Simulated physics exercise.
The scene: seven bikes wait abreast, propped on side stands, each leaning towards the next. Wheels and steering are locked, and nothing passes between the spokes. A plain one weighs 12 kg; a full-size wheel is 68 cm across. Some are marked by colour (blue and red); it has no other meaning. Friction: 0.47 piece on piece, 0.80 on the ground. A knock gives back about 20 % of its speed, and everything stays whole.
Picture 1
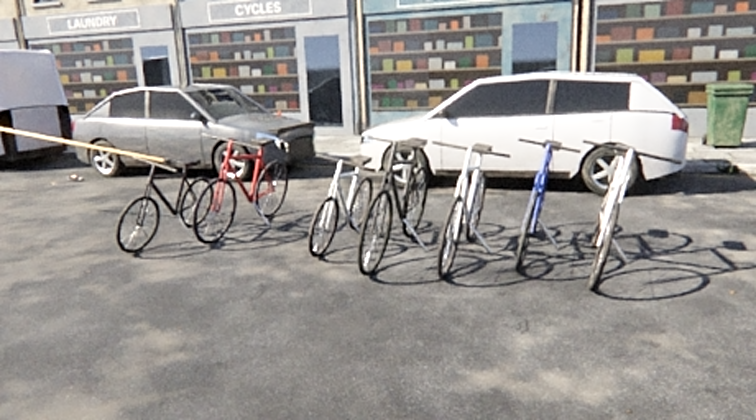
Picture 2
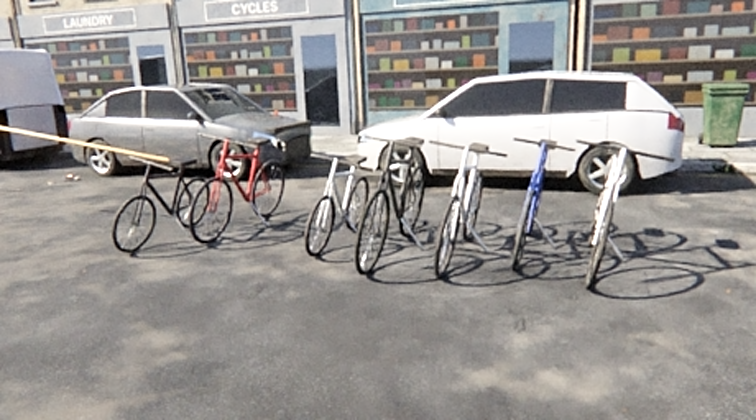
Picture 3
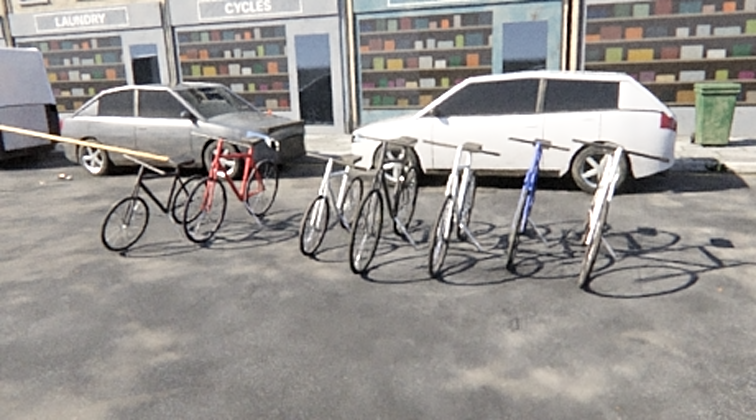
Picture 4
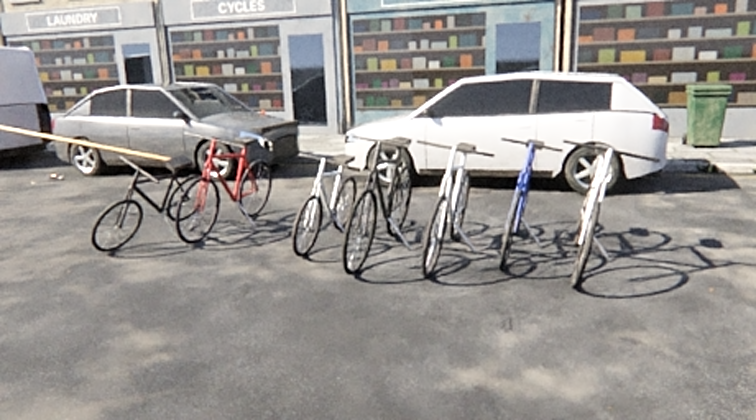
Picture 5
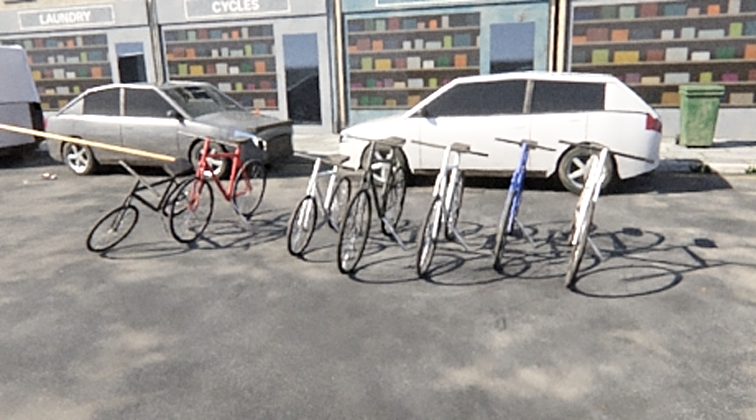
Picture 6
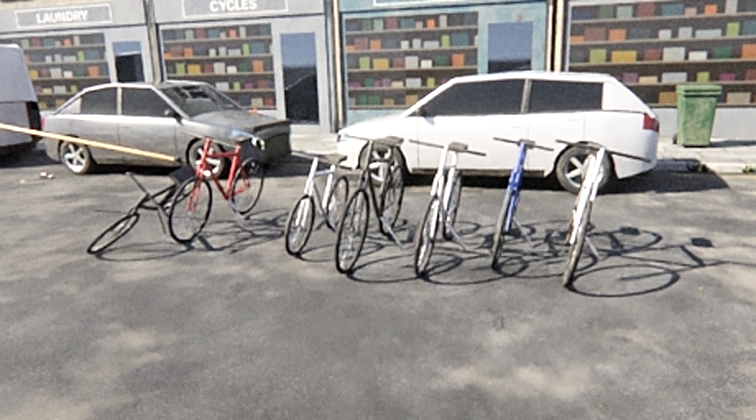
A pole pushes the leftmost black bicycle, which leans over beside the red bicycle.
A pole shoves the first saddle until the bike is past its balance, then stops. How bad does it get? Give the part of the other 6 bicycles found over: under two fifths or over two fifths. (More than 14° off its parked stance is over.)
Under two fifths of them.
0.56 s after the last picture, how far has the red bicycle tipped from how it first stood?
About 60°.
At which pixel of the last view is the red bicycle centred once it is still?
Near (269, 204).
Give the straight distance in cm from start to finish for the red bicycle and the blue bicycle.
About: Red 60, blue 0.
Then, 0.26 s on from the sixth picture, 1 of the 6 other bicycles over; red bicycle tipped 16°.
Then, 0.56 s on from the sixth picture, 1 of the 6 other bicycles over; red bicycle tipped 60°.
Finally, 1 of the 6 other bicycles over; red bicycle tipped 73°; blue bicycle unmoved. That is 17 per cent. Five left standing. Seen by the last camera, middles, red bicycle near (269, 204), blue bicycle near (516, 193).
